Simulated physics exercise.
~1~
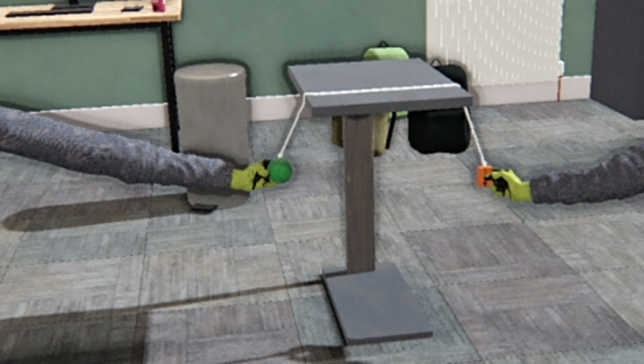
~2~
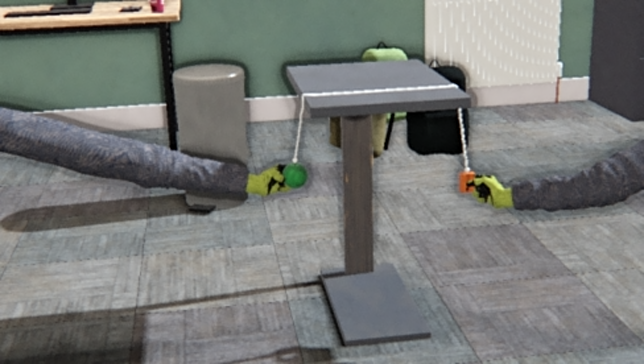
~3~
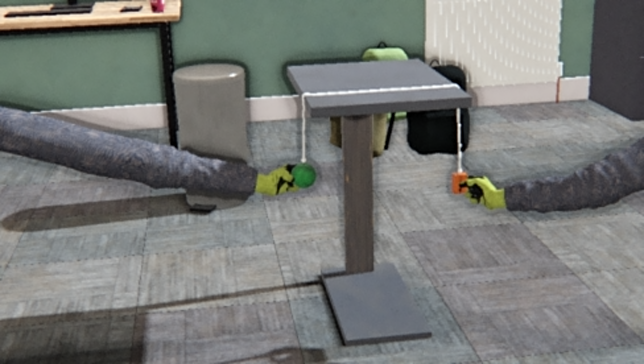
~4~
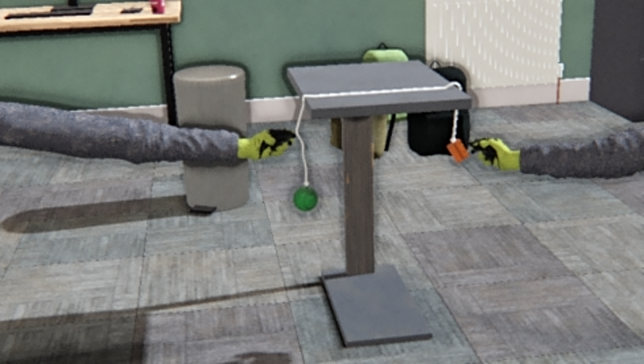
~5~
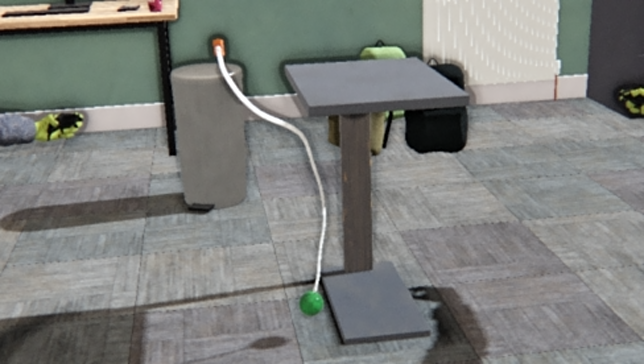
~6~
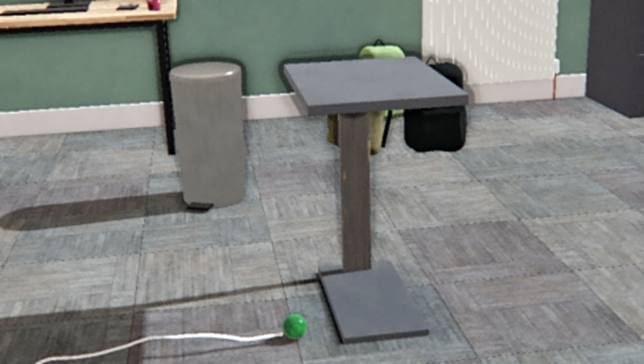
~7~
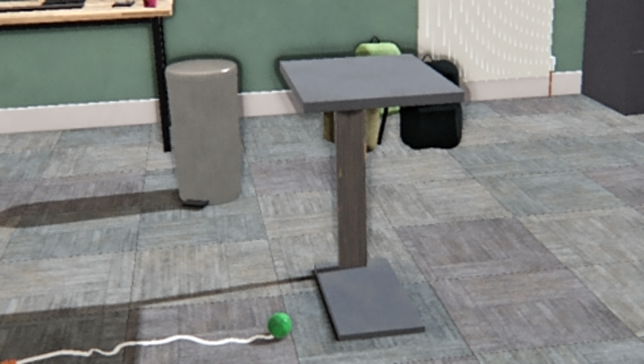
A white ribbon draped over a small grey table, with a green apple hanging left and an orange matchbox right, is released by two gloved hands and slides off leftwards, the apple dropping first and the matchbox following over the top, until both ends lie on the carpeted floor.
